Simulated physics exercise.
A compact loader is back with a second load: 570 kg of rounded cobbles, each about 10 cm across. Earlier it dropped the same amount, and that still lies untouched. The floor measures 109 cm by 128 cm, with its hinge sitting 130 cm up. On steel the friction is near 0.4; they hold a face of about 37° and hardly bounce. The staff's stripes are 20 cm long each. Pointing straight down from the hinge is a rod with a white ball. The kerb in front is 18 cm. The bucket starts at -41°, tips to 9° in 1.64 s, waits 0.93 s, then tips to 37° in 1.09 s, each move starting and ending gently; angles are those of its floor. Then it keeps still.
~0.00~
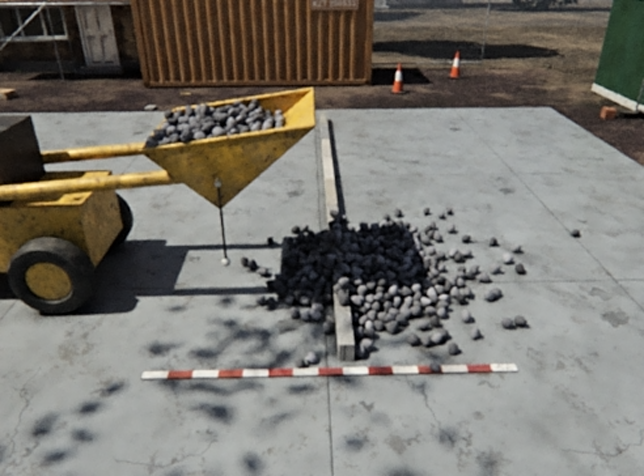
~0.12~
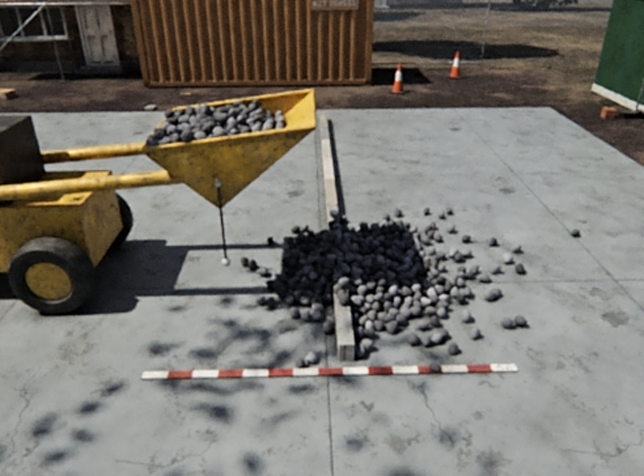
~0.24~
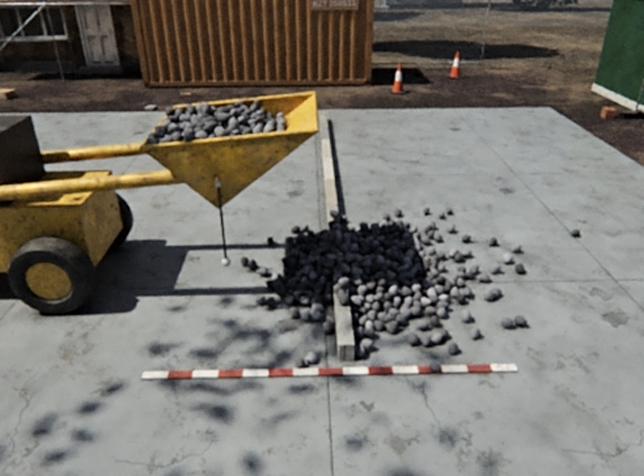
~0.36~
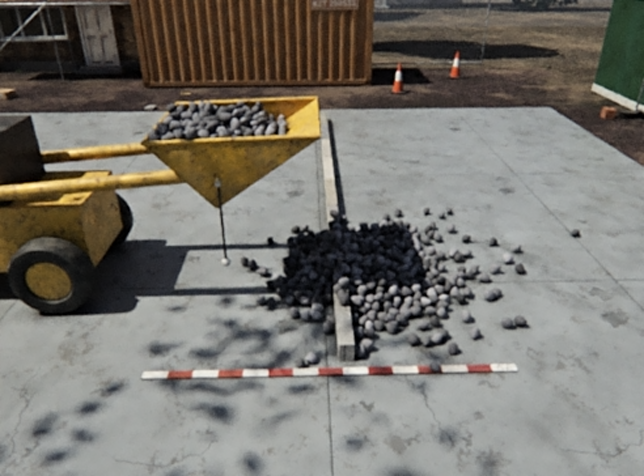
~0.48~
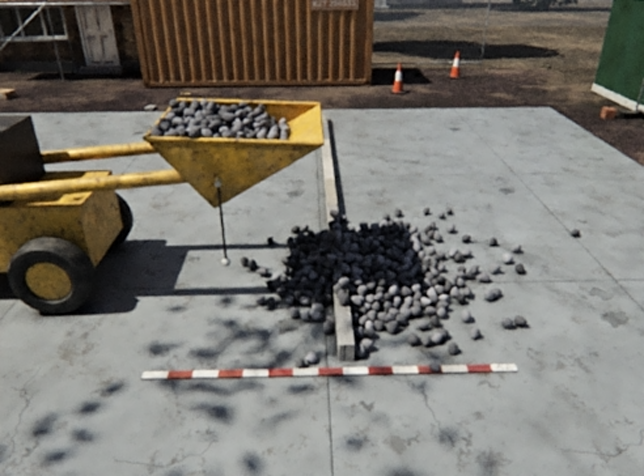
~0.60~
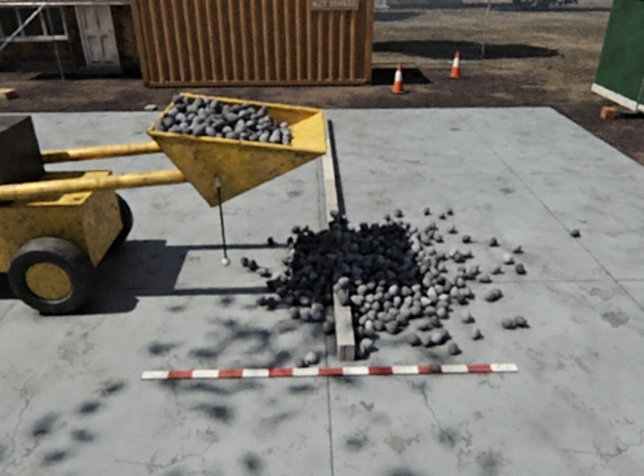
On a sunlit concrete yard, a yellow loader on the left holds up a bucket of grey stones beside a loose heap lying across a low kerb. The bucket's right-hand lip swings slowly downward, its stones shifting slightly inside, while the heap on the ground stays still.
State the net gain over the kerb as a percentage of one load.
38 %.
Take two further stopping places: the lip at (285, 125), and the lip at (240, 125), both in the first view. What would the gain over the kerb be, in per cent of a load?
Case one about 15 %, case two about 0 %.
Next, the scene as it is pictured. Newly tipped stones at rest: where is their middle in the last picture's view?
I'd put their centre close to (327, 255).
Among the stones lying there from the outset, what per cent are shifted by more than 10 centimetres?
Roughly 10 percent.
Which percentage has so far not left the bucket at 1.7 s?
Near 100 per cent of the load is held.
After 1.2 s the floor is at 1°; in per cent of one load, 100 in the bucket, 27 on this side of the kerb, 73 over the kerb; the foremost stones are at (512, 257).
After 1.7 s the floor is at 9°; in per cent of one load, 100 in the bucket, 27 on this side of the kerb, 73 over the kerb; the foremost stones are at (512, 257).
After 4.1 s the floor is at 37°; in per cent of one load, 2 in the bucket, 92 on this side of the kerb, 106 over the kerb; the foremost stones are at (512, 257).
After 6.9 s the floor is at 37°; in per cent of one load, 0 in the bucket, 89 on this side of the kerb, 111 over the kerb; the foremost stones are at (512, 257). Net gain over the kerb, 38.
